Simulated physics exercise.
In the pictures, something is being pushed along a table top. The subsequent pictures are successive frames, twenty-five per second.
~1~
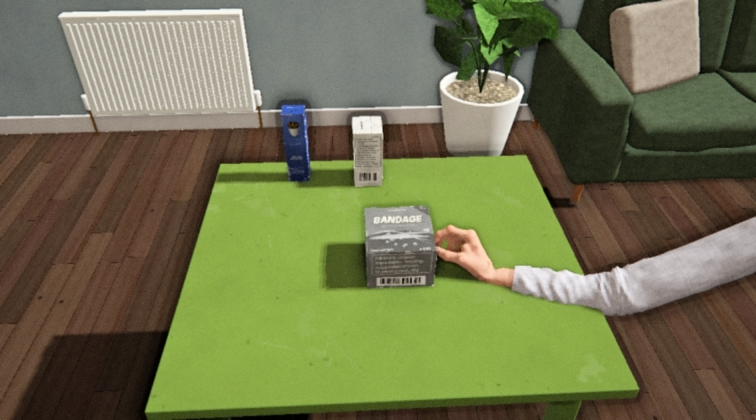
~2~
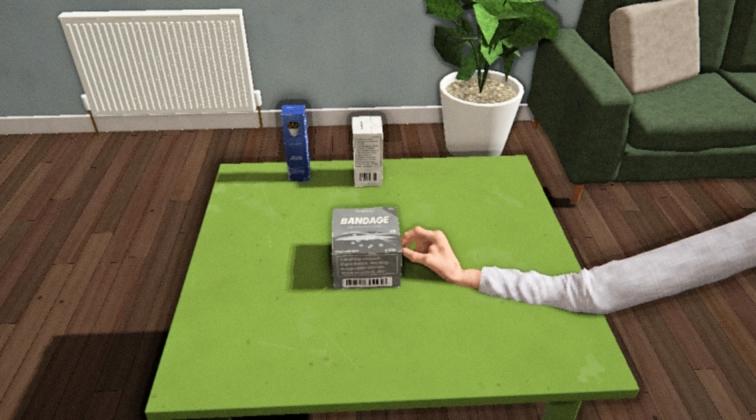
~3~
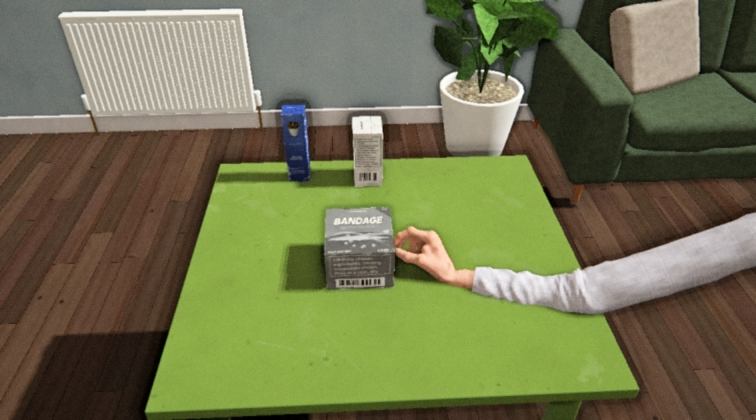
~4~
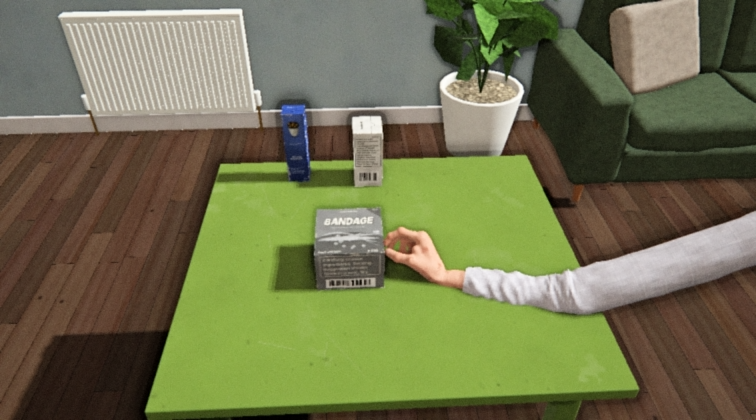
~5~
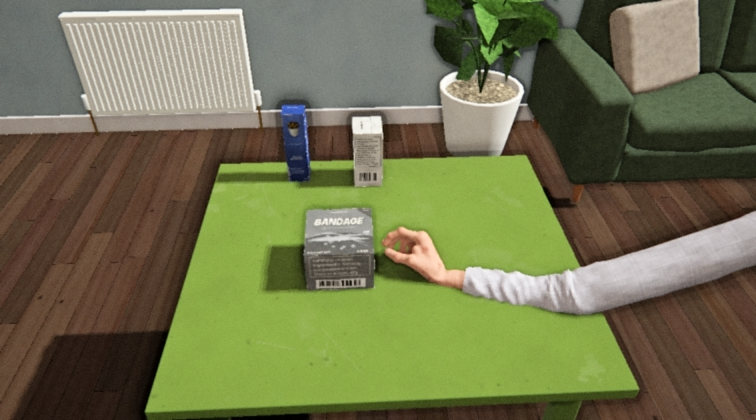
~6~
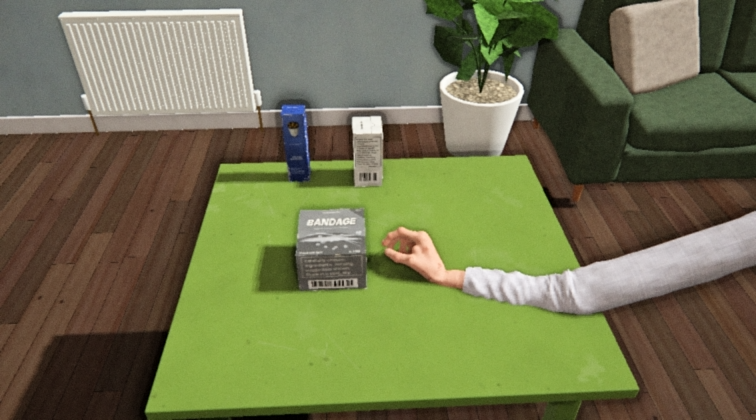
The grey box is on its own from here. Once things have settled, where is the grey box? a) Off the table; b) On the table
(b) On the table.
Then, 0.10 s on from there, grey box shifted a little near (324, 249).
Then, 0.20 s on from there, grey box resting near (324, 249).
In the end, moved from the start, grey box. At the end, from the last picture's camera, grey box near (324, 249).
